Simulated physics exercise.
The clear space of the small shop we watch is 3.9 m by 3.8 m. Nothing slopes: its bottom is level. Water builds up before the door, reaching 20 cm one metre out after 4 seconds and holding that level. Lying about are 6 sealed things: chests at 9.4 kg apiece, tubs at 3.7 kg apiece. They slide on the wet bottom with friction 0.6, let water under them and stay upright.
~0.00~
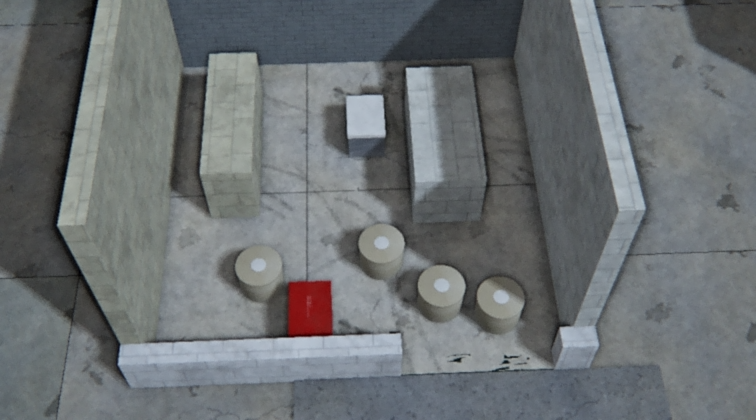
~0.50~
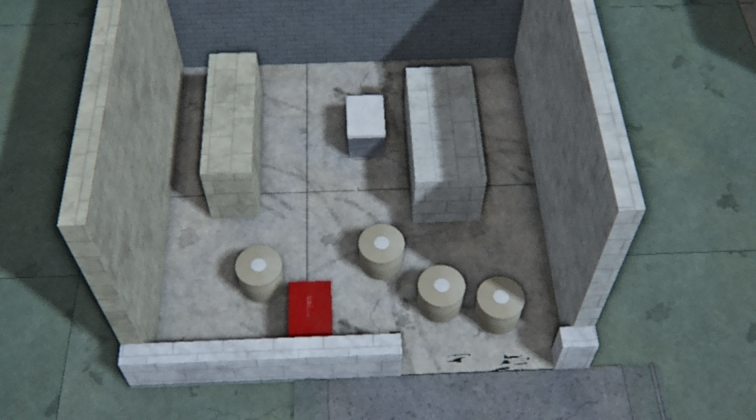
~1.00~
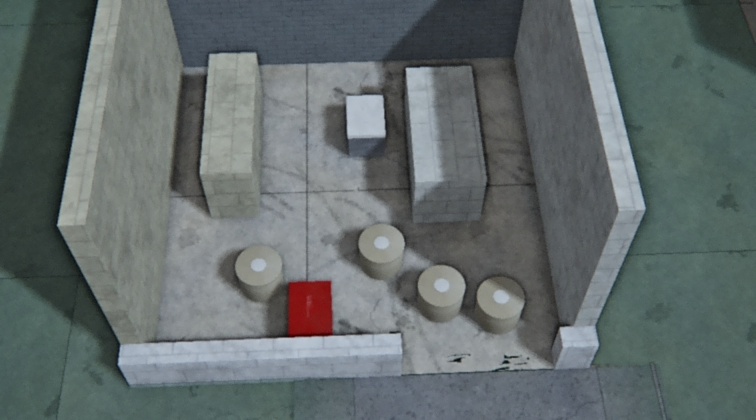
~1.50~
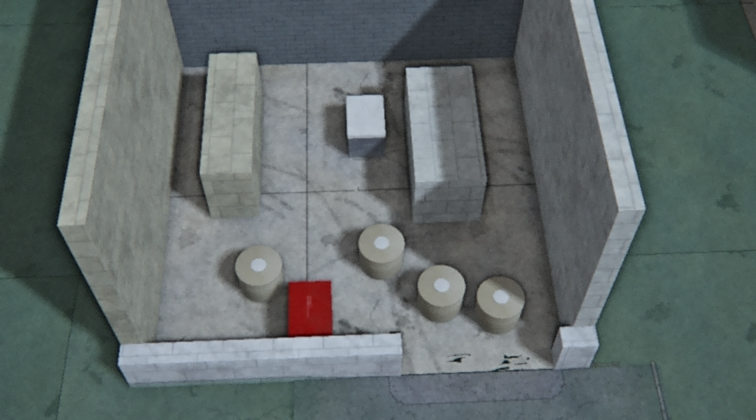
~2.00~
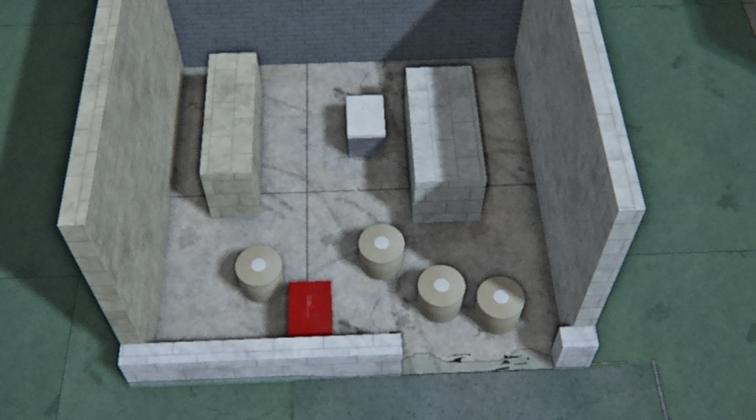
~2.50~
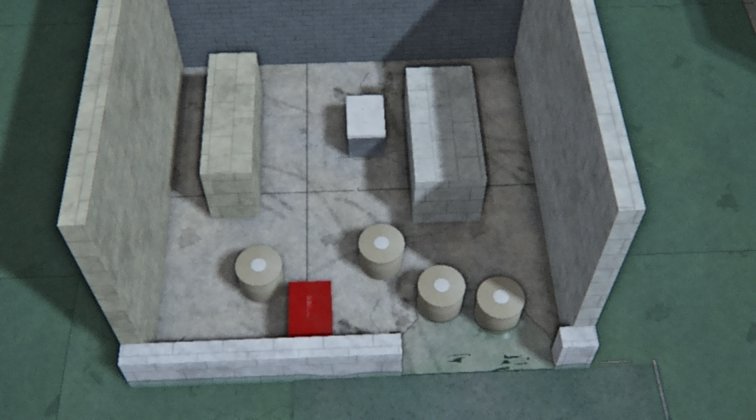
Greenish water spread over the ground around a small walled shop, then crept slightly in at the front doorway, while the red chest, four round tubs and pale blocks inside all stayed still.
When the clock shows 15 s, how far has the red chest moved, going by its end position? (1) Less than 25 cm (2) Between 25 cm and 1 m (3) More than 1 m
2, between 25 cm and 1 m.
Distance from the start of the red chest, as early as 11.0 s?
20 cm or so by then.
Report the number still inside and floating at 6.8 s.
At that time, 1.
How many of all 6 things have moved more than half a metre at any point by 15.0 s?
The number is 6.
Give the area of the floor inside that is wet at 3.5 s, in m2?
About 2.5 m2.
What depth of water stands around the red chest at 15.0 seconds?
Around 12 cm.
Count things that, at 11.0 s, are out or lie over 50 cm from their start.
The answer is 4.
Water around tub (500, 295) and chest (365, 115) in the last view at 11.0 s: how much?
Some 10 cm at the first, some 10 cm at the second.
After 3.5 s the red chest is near (310, 307), 0.0 m from its start, aground; 0 afloat.
After 6.8 s the red chest is near (310, 307), 0.0 m from its start, aground; 1 afloat.
After 11.0 s the red chest is near (334, 301), 0.2 m from its start, aground; 5 afloat.
After 15.0 s the red chest is near (280, 257), 0.6 m from its start, afloat; 6 afloat.
